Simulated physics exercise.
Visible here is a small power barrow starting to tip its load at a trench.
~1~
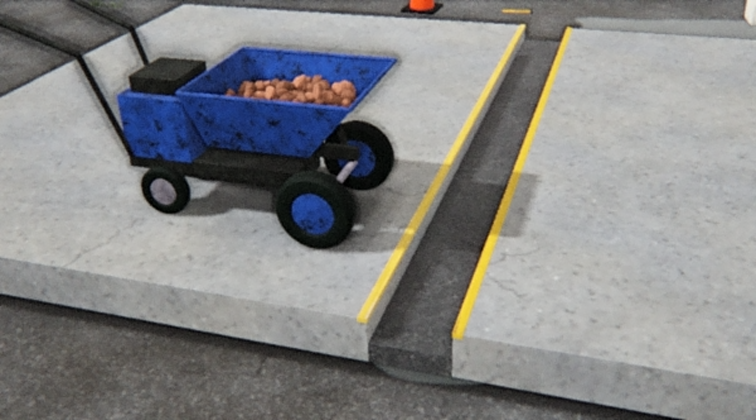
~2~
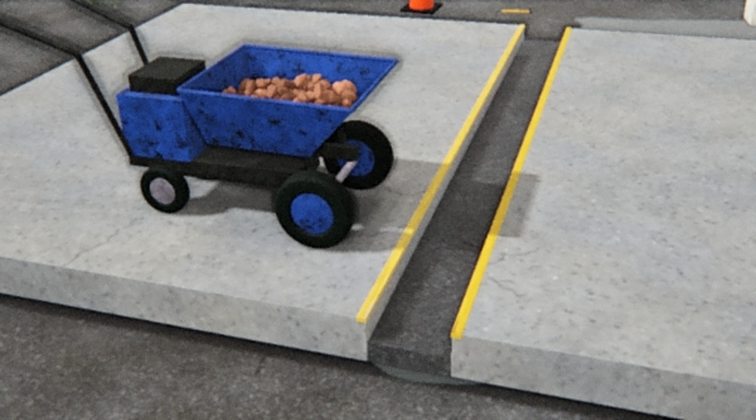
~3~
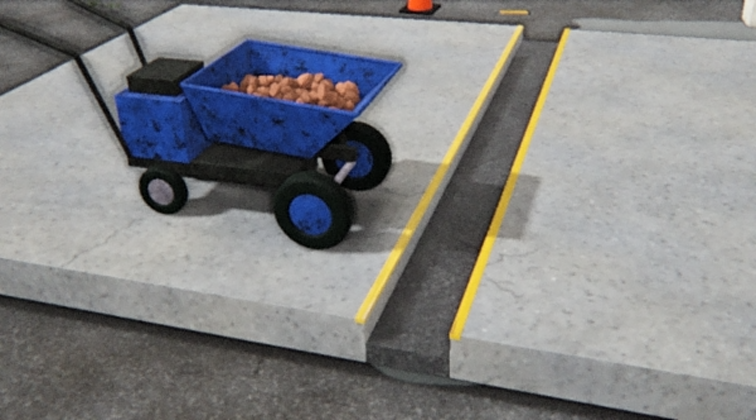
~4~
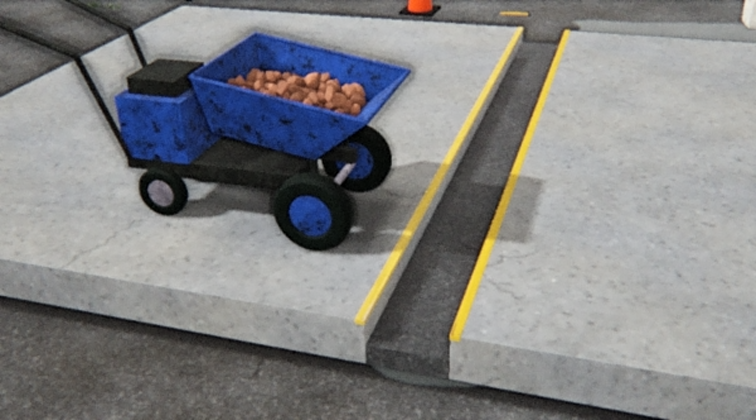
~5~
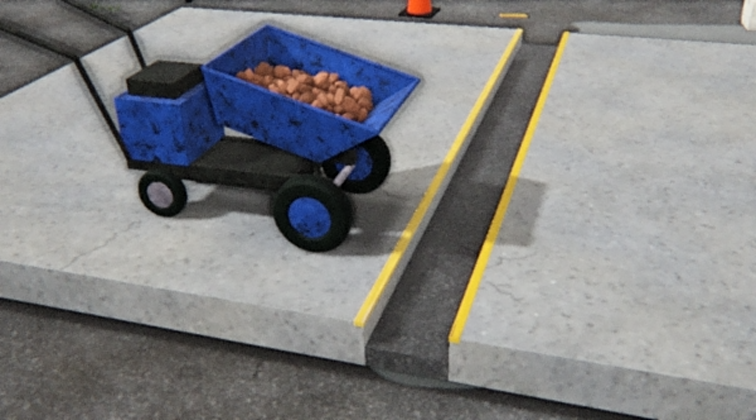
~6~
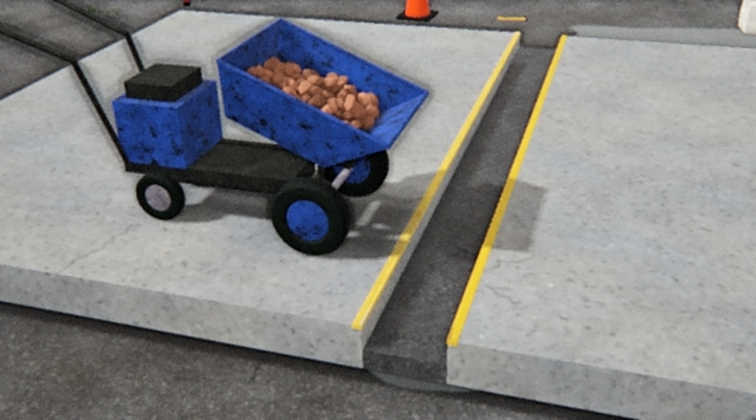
The blue skip of rubble on a small barrow tilts forward toward the right.
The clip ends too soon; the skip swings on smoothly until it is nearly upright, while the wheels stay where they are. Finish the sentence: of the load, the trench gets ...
... most of it.
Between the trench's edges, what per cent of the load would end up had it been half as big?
100 per cent, roughly.
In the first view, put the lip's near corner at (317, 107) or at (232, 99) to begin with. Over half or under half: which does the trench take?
With the lip at the first place the share is beyond one half; at the second place it is short of one half.
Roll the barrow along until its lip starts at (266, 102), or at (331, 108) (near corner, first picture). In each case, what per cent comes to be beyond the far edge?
That would be roughly 0 in a hundred and then roughly 0 in a hundred.
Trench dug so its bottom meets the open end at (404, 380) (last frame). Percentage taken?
I'd guess about 90 %.
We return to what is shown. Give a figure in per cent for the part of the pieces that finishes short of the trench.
That share comes out near 0 in a hundred.
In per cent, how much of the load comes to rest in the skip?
Close to 0 percent.
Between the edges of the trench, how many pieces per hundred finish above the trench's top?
Close to 10 percent.
Soon, skip tipped steeply; all in the skip.
A while on, skip tipped right over; about two thirds in the skip; about a third in or heaped over the trench; a stray few beyond it.
Towards the end, skip tipped right over; a small part in the skip; most in or heaped over the trench; about a quarter beyond it.
Finally, skip tipped right over; a stray few in the skip; most in or heaped over the trench; about a quarter beyond it.
